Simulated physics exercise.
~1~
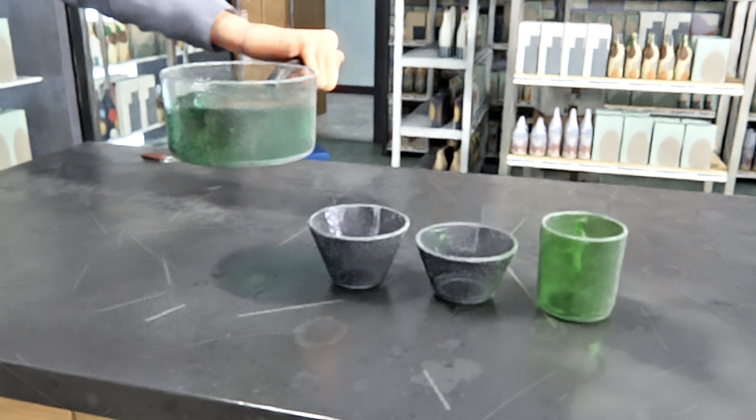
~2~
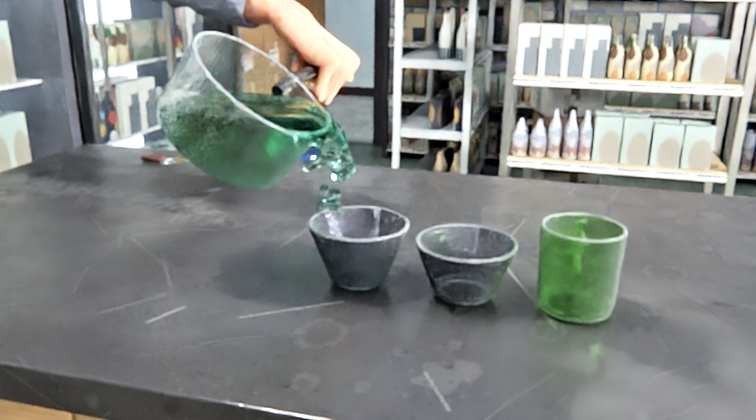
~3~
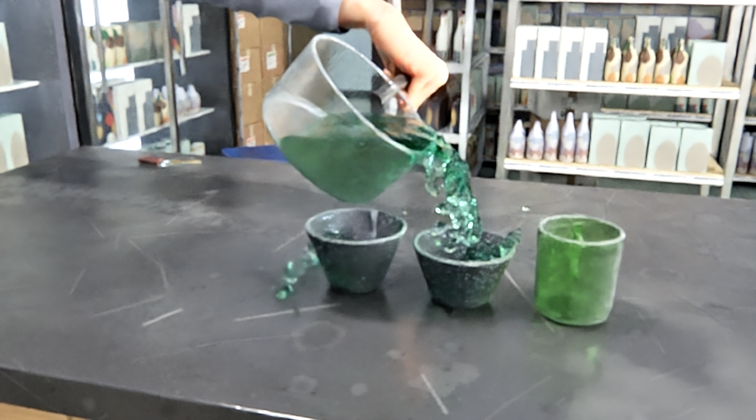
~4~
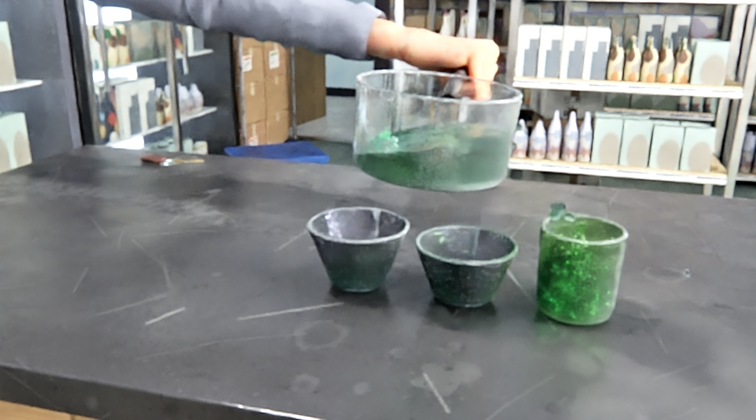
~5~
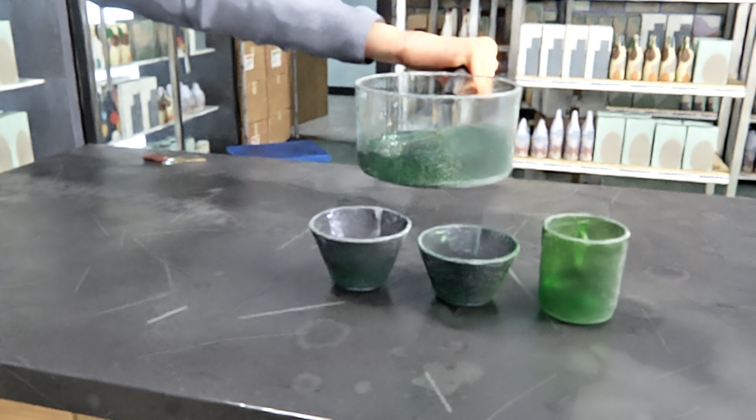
On a dark worktop in front of stocked shelves, a hand tipped a clear glass pan to the right and poured greenish water along two small cups and a green mug, splashing a little, then levelled it and held it above them, still partly full.
